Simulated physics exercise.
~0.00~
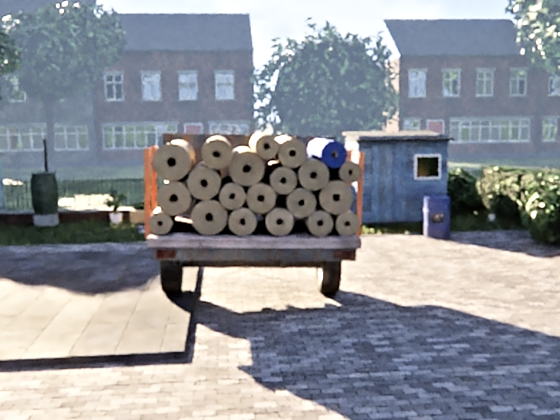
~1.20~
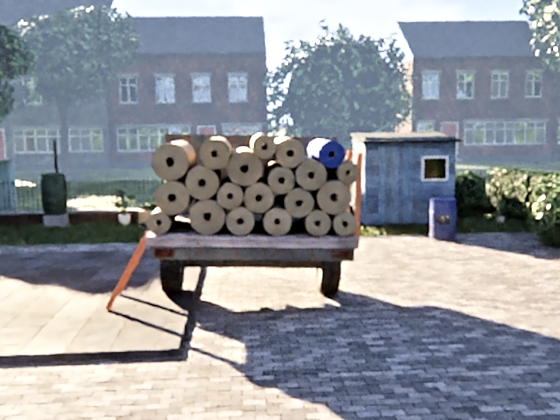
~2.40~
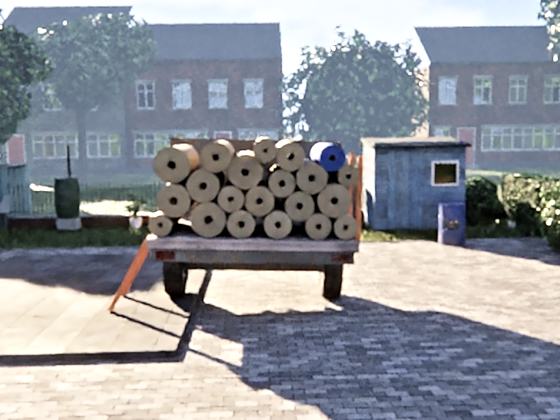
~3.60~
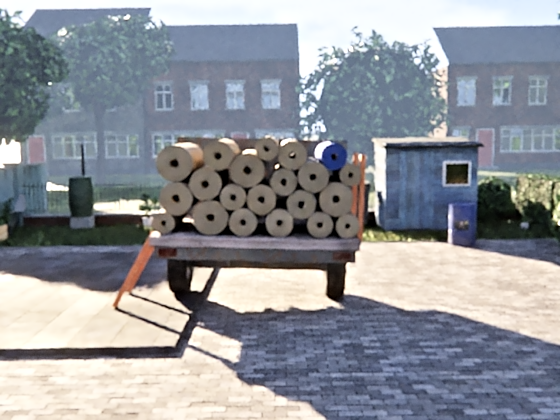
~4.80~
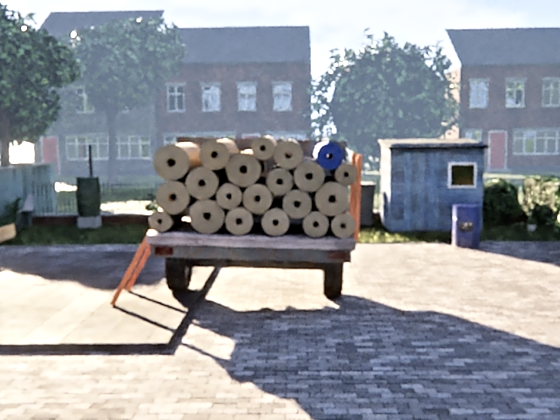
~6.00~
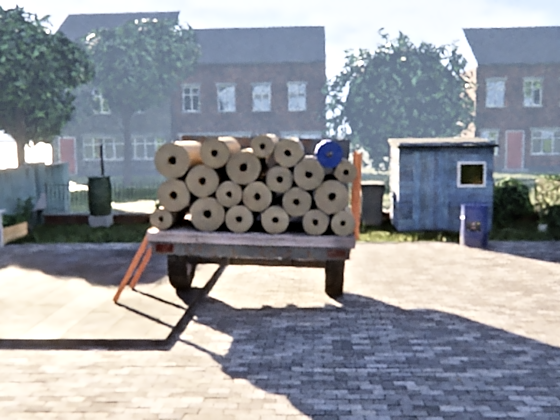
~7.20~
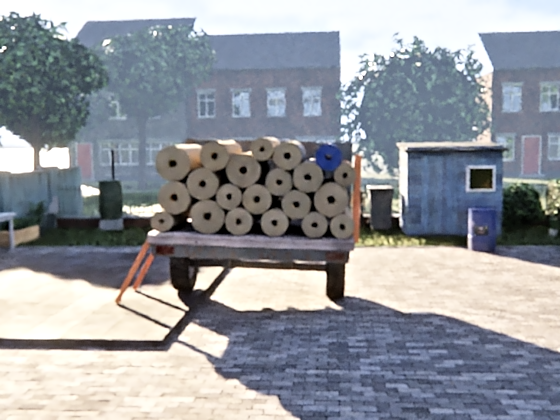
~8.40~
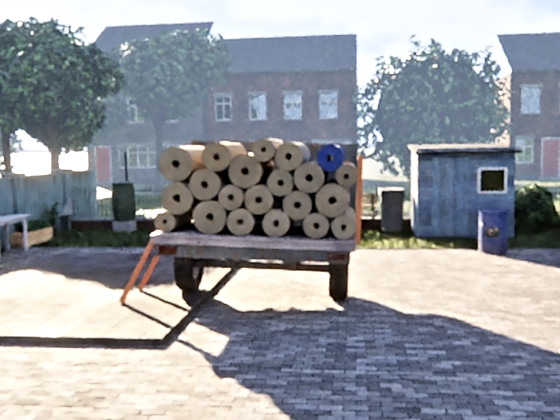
The orange posts on the left side of a flatbed farm trailer, upright at first, swing outward and down until they lean from the deck's edge to the paving. The trailer stands in a sunlit paved yard, stacked with pale rolls whose round ends face us, one of them blue near the upper right. With the left side open, the pile barely shifts and nothing drops to the ground. The view drifts slowly sideways past the blue shed, trees and brick houses behind. At the end every roll, the blue one included, still rests on the deck.
